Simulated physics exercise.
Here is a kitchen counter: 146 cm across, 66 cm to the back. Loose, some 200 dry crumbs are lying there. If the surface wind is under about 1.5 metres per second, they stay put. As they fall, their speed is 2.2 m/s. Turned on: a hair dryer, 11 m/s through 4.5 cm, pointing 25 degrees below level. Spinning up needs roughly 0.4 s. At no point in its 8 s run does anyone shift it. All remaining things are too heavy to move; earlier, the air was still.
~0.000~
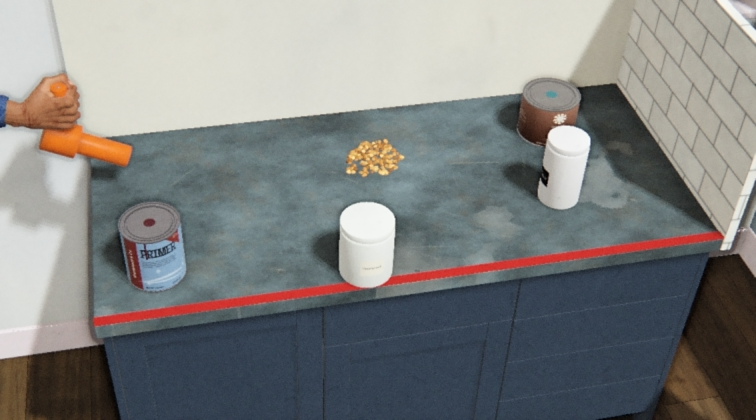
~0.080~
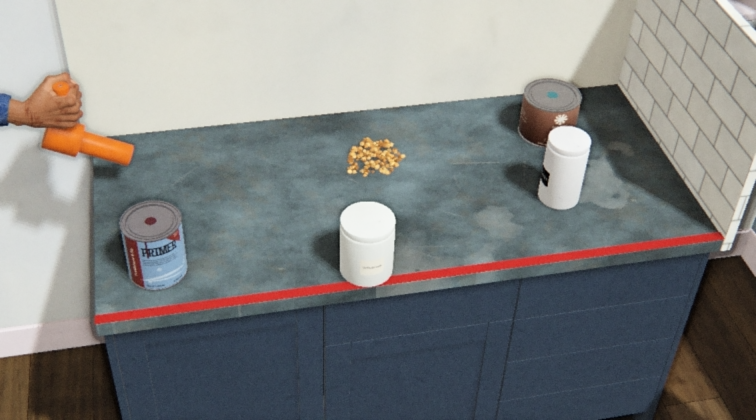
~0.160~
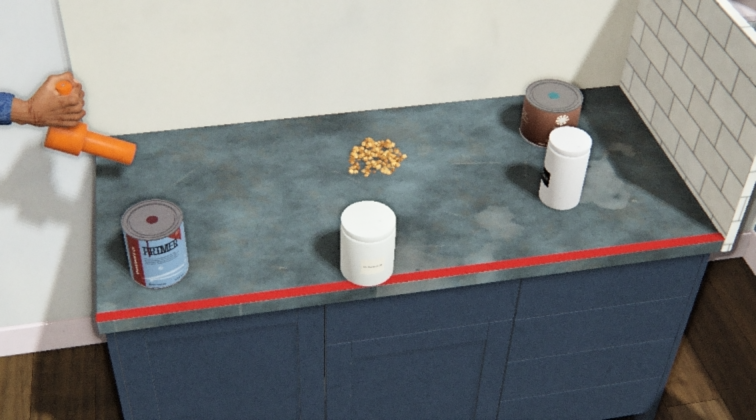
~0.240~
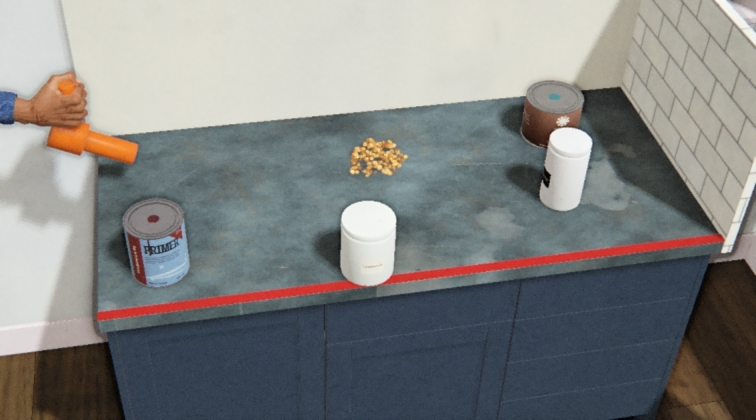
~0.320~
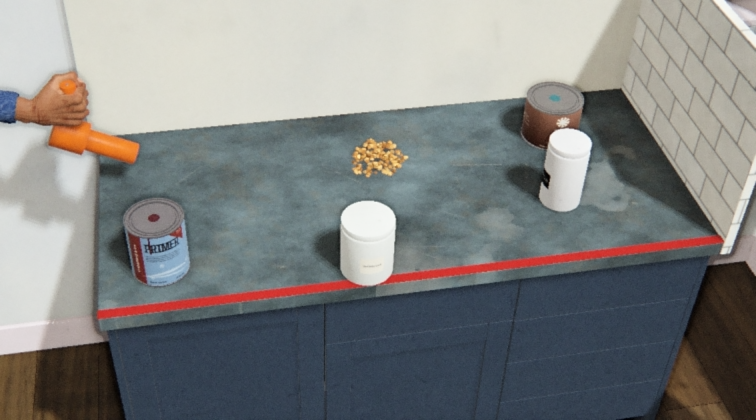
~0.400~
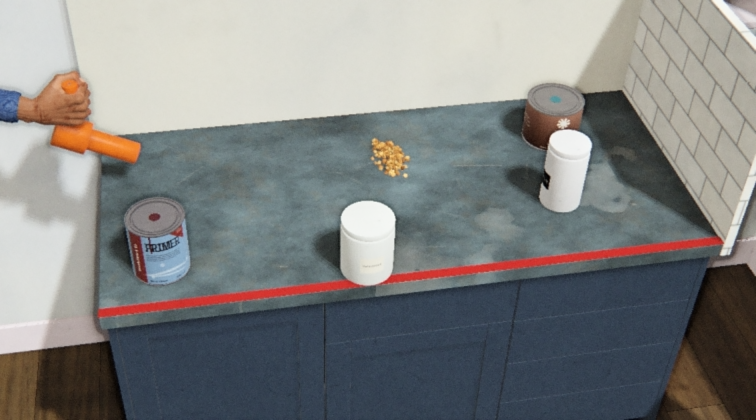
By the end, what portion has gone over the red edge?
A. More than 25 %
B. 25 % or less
The answer is B.
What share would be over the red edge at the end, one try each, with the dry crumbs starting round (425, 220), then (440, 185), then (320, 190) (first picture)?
About 40, 40 and 40 in a hundred, in that order.
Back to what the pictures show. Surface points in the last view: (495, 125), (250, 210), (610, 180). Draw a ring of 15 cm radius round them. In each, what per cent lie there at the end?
Roughly 20 %, 0 % and 2 %, in that order.
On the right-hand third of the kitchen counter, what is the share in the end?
I'd estimate around 90 per cent.
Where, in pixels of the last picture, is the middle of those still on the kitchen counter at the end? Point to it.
Roughly at (642, 141).
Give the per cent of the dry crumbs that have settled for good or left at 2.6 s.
I reckon around 40 per cent.
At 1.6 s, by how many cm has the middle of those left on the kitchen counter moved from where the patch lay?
Measured offset: Approx. 65 cm.
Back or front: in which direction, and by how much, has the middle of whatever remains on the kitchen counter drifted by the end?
Shift: Towards the near end, some 5 cm.
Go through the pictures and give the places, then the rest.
In the first picture, the middle of the dry crumbs is near (374, 158), none has stirred yet and the mouth of the hair dryer is at (128, 157).
In the second picture, the middle of the dry crumbs is near (375, 154), none has stirred yet and the red edge is centred on (428, 279).
In the third picture, the middle of the dry crumbs is near (377, 154), none has stirred yet, the top of a jar is at (368, 219) and the top of a jar is at (571, 139).
In the fourth picture, the middle of the dry crumbs is near (378, 155) and none has stirred yet.
In the fifth picture, the middle of the dry crumbs is near (378, 155) and none has stirred yet.
In the sixth picture, the middle of the dry crumbs is near (388, 157), the farthest in sight from the hair dryer is at (407, 161) and about 55 % have left their places.
After 1.6 s, 64 % are on the move or not yet settled, 2 % are over the red edge; the middle of those still in play is near (625, 144).
After 2.6 s, 55 % are on the move or not yet settled, 4 % are over the red edge; the middle of those still in play is near (625, 143).
After 4.4 s, 46 % are on the move or not yet settled, 6 % are over the red edge; the middle of those still in play is near (646, 141).
After 8.0 s, at the end, 6 % are over the red edge; the middle of those still in play is near (642, 141).
